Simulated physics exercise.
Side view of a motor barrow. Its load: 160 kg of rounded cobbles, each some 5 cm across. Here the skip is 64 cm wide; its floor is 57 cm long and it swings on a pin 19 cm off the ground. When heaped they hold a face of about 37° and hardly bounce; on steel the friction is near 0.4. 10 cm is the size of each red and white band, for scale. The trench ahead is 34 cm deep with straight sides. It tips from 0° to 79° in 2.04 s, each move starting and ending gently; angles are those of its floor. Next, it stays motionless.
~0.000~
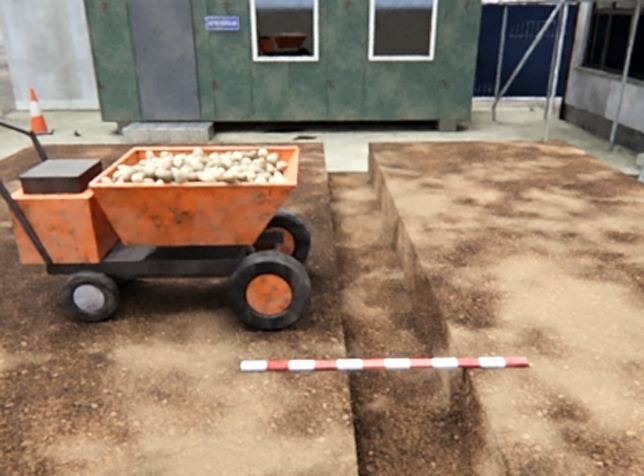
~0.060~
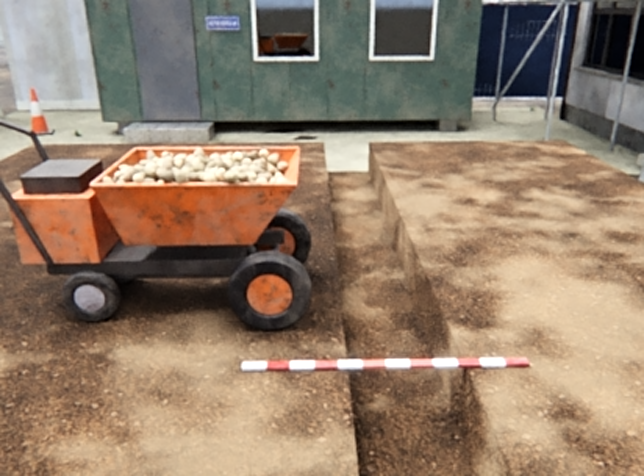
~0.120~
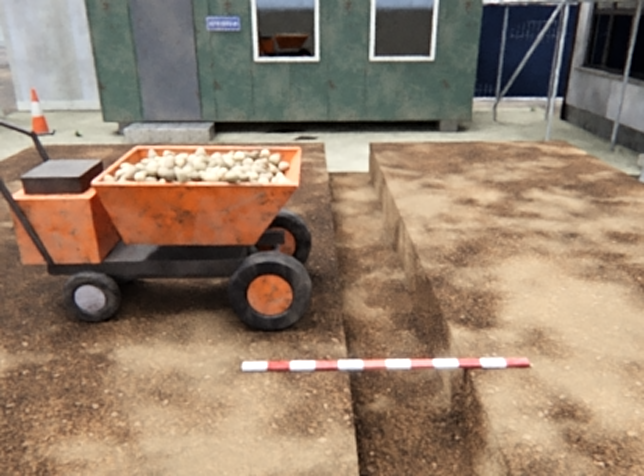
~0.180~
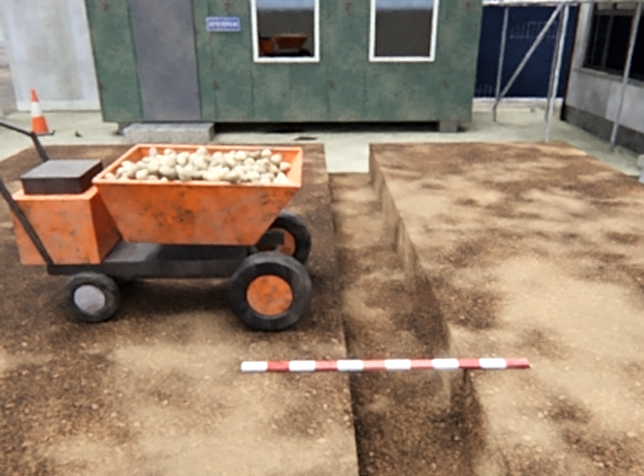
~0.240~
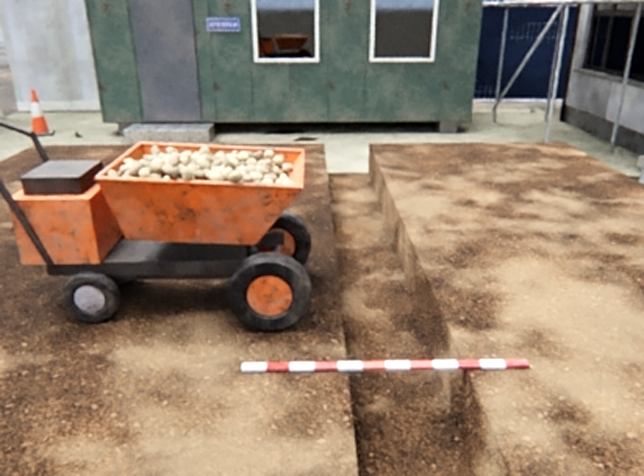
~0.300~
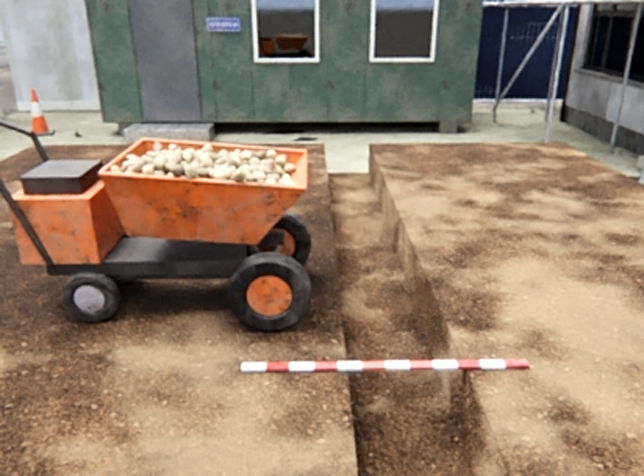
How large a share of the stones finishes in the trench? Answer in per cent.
A share of about 88 per cent.
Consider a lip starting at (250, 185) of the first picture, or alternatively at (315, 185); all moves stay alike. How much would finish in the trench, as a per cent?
Around 100 and then 65 percent.
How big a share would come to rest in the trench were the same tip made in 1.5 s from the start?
Roughly 85% would finish there.
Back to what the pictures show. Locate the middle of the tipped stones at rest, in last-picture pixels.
Their middle lands near (404, 338).
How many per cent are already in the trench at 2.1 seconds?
By then, around 60 percent.
After 1.5 s the floor is at 67°; 92 % in the skip, 8 % in the trench; the foremost stones are at (426, 305).
After 2.1 s the floor is at 79°; 28 % in the skip, 61 % in the trench, 11 % past the trench; the foremost stones are at (544, 298).
After 2.5 s the floor is at 79°; 9 % in the skip, 79 % in the trench, 12 % past the trench; the foremost stones are at (569, 291).
After 4.4 s the floor is at 79°; 0 % in the skip, 88 % in the trench, 12 % past the trench; the foremost stones are at (571, 291).
